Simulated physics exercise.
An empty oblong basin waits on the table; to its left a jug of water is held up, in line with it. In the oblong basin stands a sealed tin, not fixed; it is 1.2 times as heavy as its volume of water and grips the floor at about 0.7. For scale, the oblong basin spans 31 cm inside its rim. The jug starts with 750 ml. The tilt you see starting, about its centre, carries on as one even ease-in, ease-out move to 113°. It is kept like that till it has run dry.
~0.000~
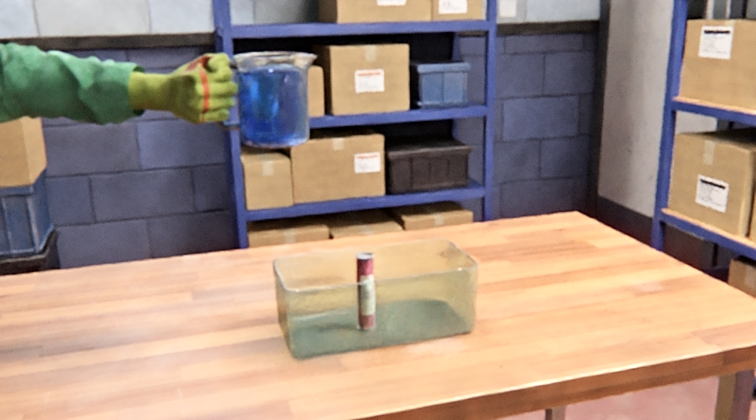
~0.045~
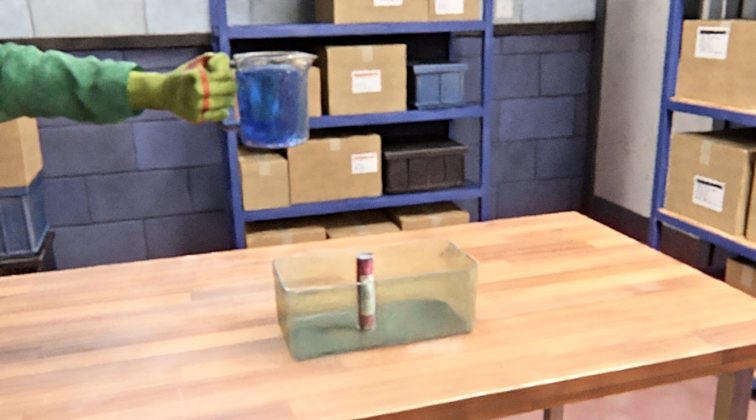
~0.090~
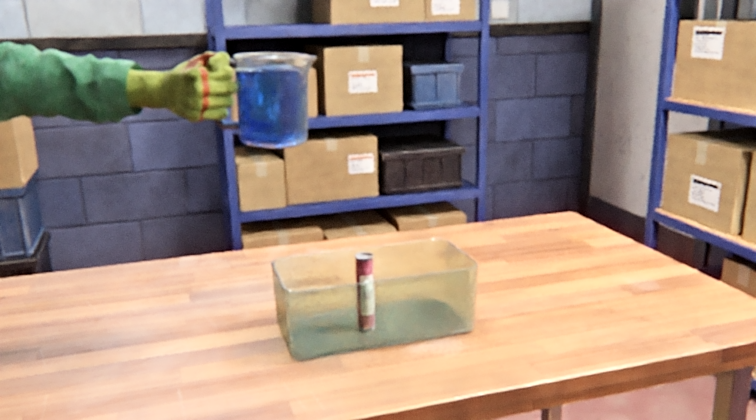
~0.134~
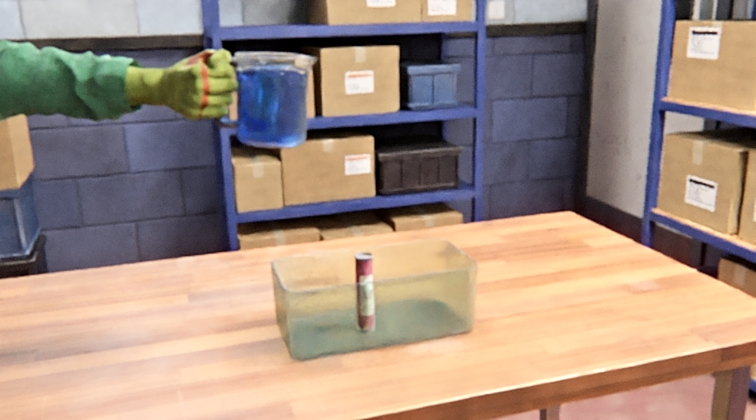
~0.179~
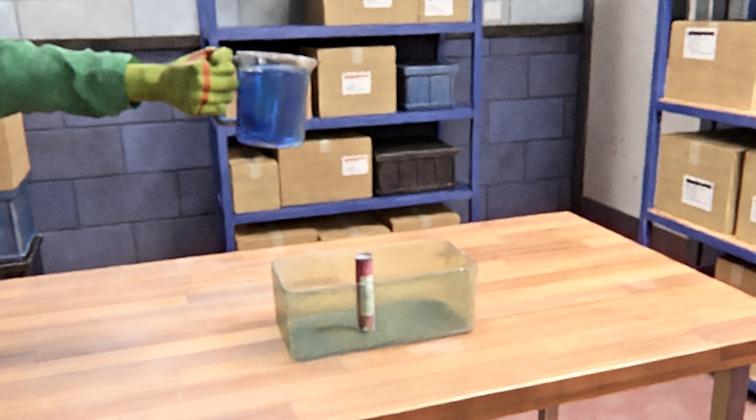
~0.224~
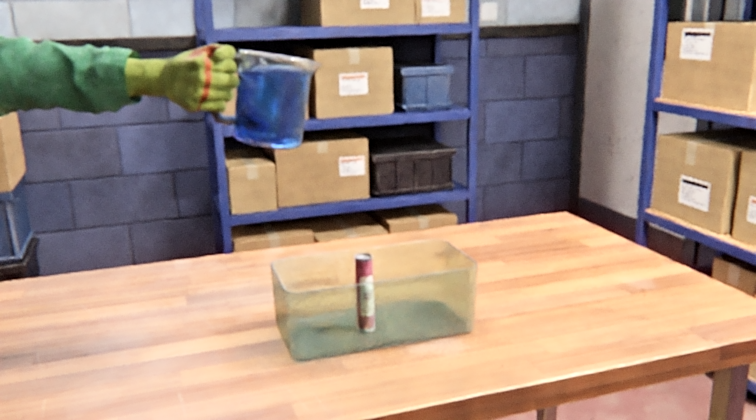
A gloved hand holds up a jug of blue liquid and tilts it slightly right.
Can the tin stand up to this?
The tin stays up.
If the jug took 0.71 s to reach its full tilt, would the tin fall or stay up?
The tin stays up.
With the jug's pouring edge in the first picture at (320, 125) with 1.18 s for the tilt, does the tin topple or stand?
Then it falls.
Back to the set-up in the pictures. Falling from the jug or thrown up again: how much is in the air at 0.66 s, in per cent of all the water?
About 18 per cent.
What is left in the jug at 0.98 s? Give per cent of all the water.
Some 24 per cent.
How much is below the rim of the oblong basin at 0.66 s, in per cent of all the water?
About 1 per cent.
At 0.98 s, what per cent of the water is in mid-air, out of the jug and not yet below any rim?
Near 36 in a hundred.
After 0.66 s the tilt is 67° and 81 per cent is still to pour; the tin stands where it began.
After 0.98 s the tilt is 105° and 24 per cent is still to pour; the tin stands where it began.
After 1.32 s the tilt is 113° and 0 per cent is still to pour; the tin stands where it began.
After 1.68 s the tilt is 113° and 0 per cent is still to pour; the tin stands where it began.
In the end the tin stands where it began.
